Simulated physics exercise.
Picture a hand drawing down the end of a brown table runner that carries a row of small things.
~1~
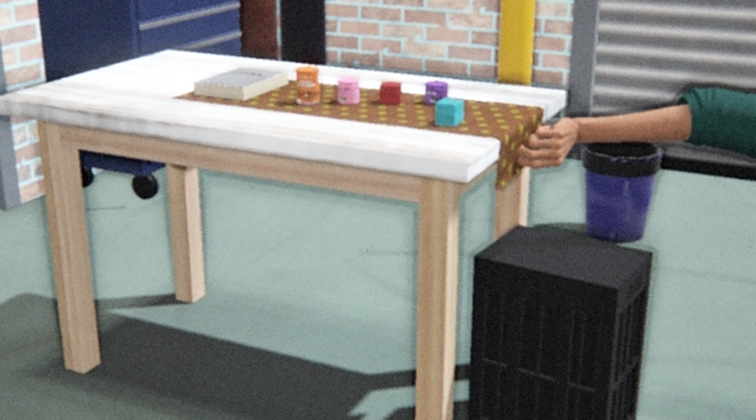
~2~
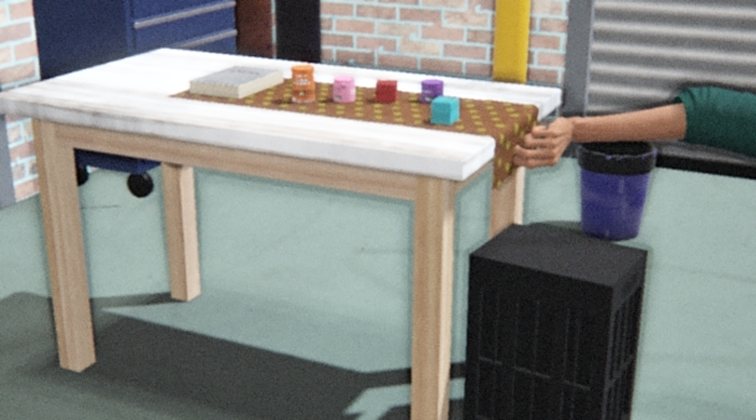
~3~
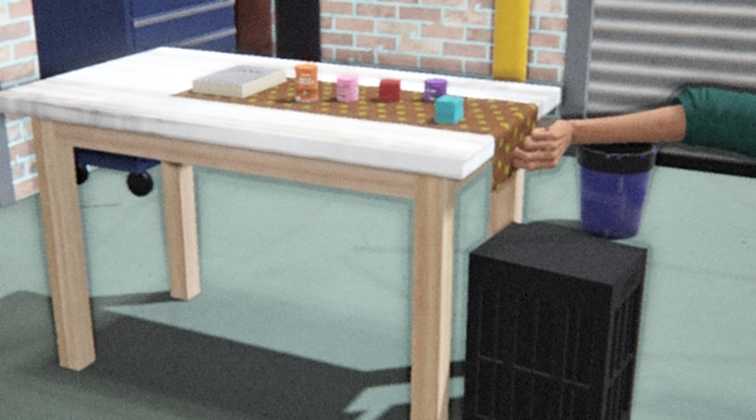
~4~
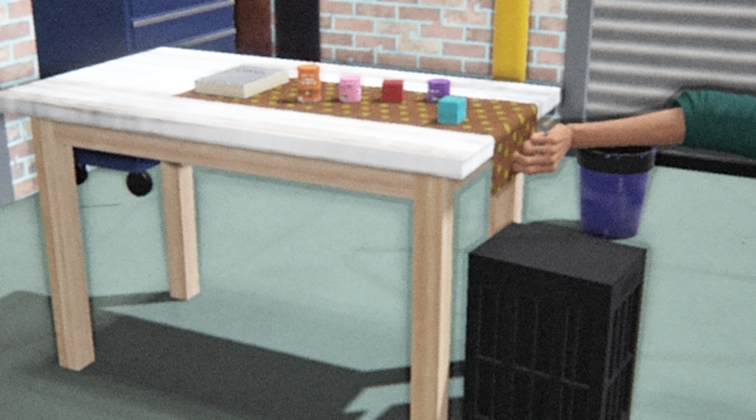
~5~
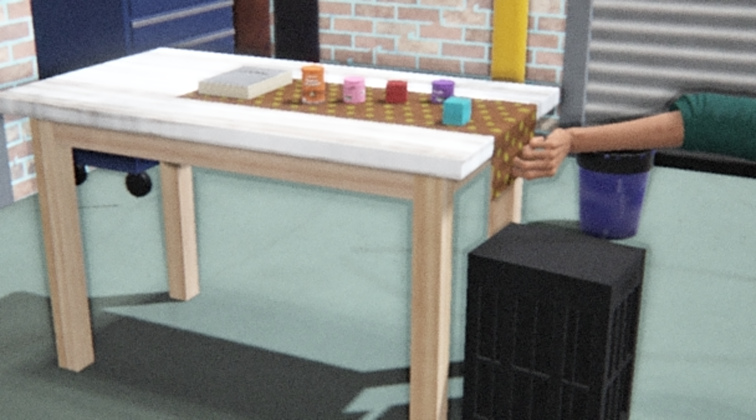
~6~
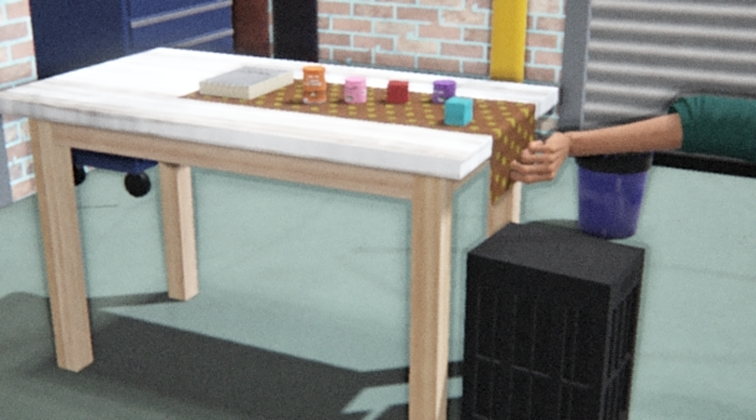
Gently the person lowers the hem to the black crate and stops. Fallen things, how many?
Most likely just one will go over the edge.
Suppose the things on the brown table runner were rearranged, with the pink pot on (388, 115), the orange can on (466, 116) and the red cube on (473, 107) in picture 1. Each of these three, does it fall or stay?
The pink pot is still on top, the orange can is off the top and the red cube is off the top.
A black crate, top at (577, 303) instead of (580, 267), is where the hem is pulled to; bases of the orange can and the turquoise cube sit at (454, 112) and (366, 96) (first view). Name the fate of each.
The orange can ends up off the top and the turquoise cube ends up still on top.
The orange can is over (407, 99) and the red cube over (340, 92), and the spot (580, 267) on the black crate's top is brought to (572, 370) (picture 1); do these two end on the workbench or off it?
Looks like the orange can ends up down, and the red cube hangs in there.
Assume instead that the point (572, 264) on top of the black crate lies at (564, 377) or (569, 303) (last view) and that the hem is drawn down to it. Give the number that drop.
First height: 4; second height: 2.
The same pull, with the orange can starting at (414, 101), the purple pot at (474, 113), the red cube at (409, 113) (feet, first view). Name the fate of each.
So the orange can stays aboard, the purple pot leaves the top, and the red cube stays aboard.
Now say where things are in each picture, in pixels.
Hem (496, 191); turquoise cube (450, 101); purple pot (437, 83); red cube (391, 83); pink pot (349, 80); orange can (307, 69); top of the crate (580, 267), in the first picture.
Hem (492, 190); turquoise cube (446, 99), in the second picture.
Hem (491, 193); purple pot (436, 80), in the third picture.
Hem (491, 197); red cube (393, 81); top of the crate (574, 264), in the fourth picture.
Hem (491, 202); pink pot (354, 78), in the fifth picture.
Hem (492, 206); turquoise cube (459, 100); purple pot (445, 81); red cube (398, 82); pink pot (356, 78); orange can (314, 67), in the sixth picture.
Soon after, hem near (512, 211); all still up.
Then, hem on the crate; turquoise cube gone.
At rest, hem on the crate; turquoise cube gone. The answer is one.
